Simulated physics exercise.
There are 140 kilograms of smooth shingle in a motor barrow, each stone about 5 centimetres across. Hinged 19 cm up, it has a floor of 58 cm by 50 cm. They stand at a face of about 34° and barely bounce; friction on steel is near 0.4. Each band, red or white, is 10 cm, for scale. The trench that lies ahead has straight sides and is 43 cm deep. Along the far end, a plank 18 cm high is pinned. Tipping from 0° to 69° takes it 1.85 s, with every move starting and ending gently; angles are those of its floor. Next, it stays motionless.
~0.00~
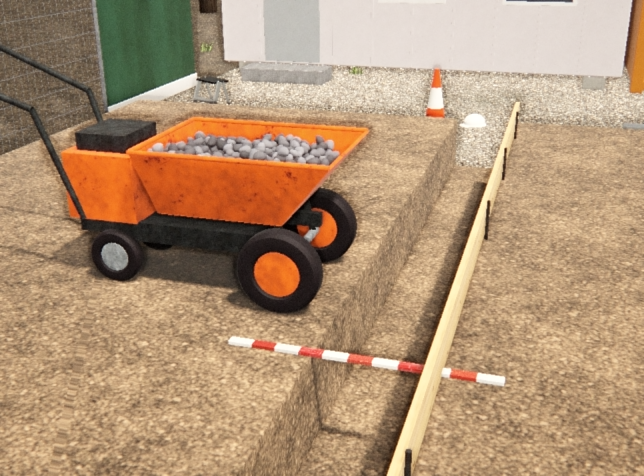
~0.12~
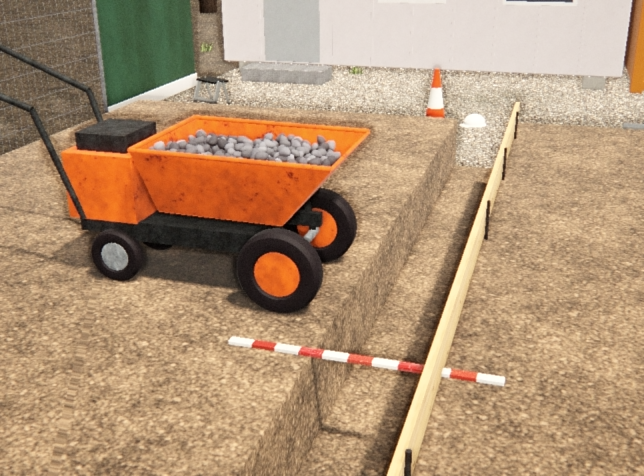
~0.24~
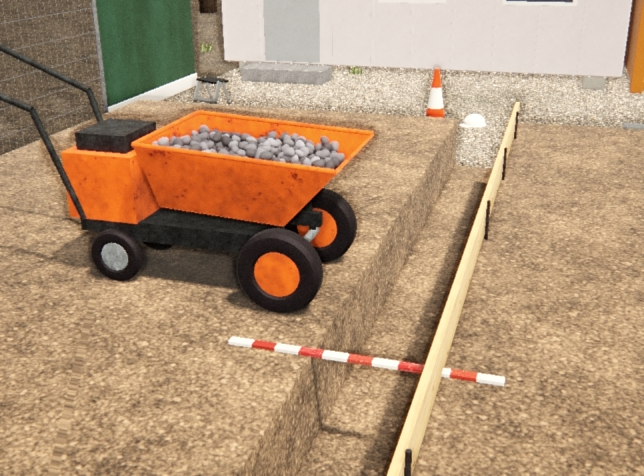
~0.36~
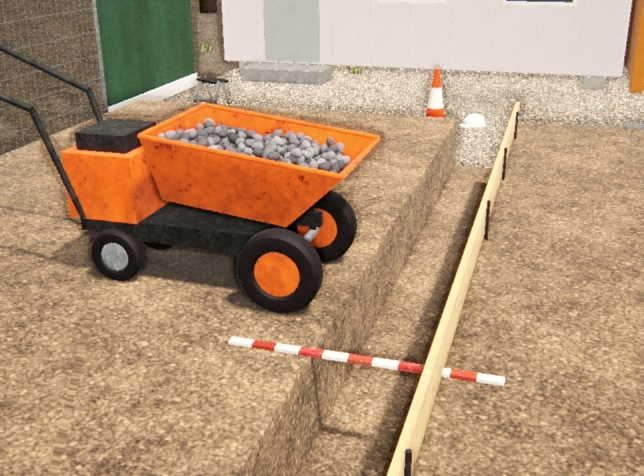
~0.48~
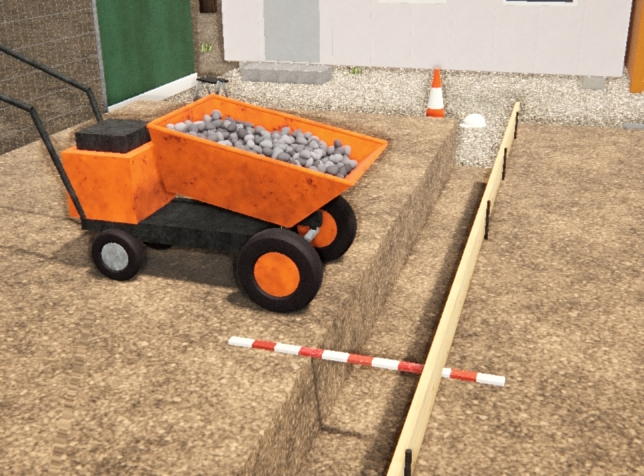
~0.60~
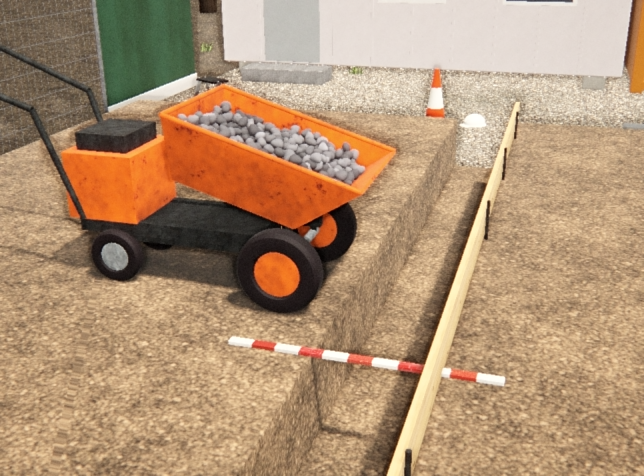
The clip opens on an orange wheeled dumper, its skip loaded with grey stones, standing level beside a straight-sided trench with a red-and-white banded pole lying across it. The skip slowly begins to tilt, its back end rising and its front lip dipping rightward, and it leans more steeply while the wheels stay still.
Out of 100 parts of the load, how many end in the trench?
Some 88 out of 100.
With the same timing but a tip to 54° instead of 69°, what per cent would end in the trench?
I'd expect around 65 in a hundred.
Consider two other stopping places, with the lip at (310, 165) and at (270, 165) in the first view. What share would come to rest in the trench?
Roughly 100 in a hundred, then 100 in a hundred.
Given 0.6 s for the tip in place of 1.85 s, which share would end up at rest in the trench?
Close to 75 percent, then.
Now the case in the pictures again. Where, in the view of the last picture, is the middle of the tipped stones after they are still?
In the last view, about (420, 367).
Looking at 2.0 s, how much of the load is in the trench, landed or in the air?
About 55 per cent by then.
After 1.4 s the floor is at 58°; 98 % in the skip, 2 % in the trench; the foremost stones are at (434, 287).
After 2.0 s the floor is at 69°; 37 % in the skip, 53 % in the trench, 11 % past the trench; the foremost stones are at (564, 321).
After 2.3 s the floor is at 69°; 13 % in the skip, 75 % in the trench, 12 % past the trench; the foremost stones are at (636, 331).
After 4.2 s the floor is at 69°; 0 % in the skip, 88 % in the trench, 12 % past the trench; the foremost stones are past the picture's edge.
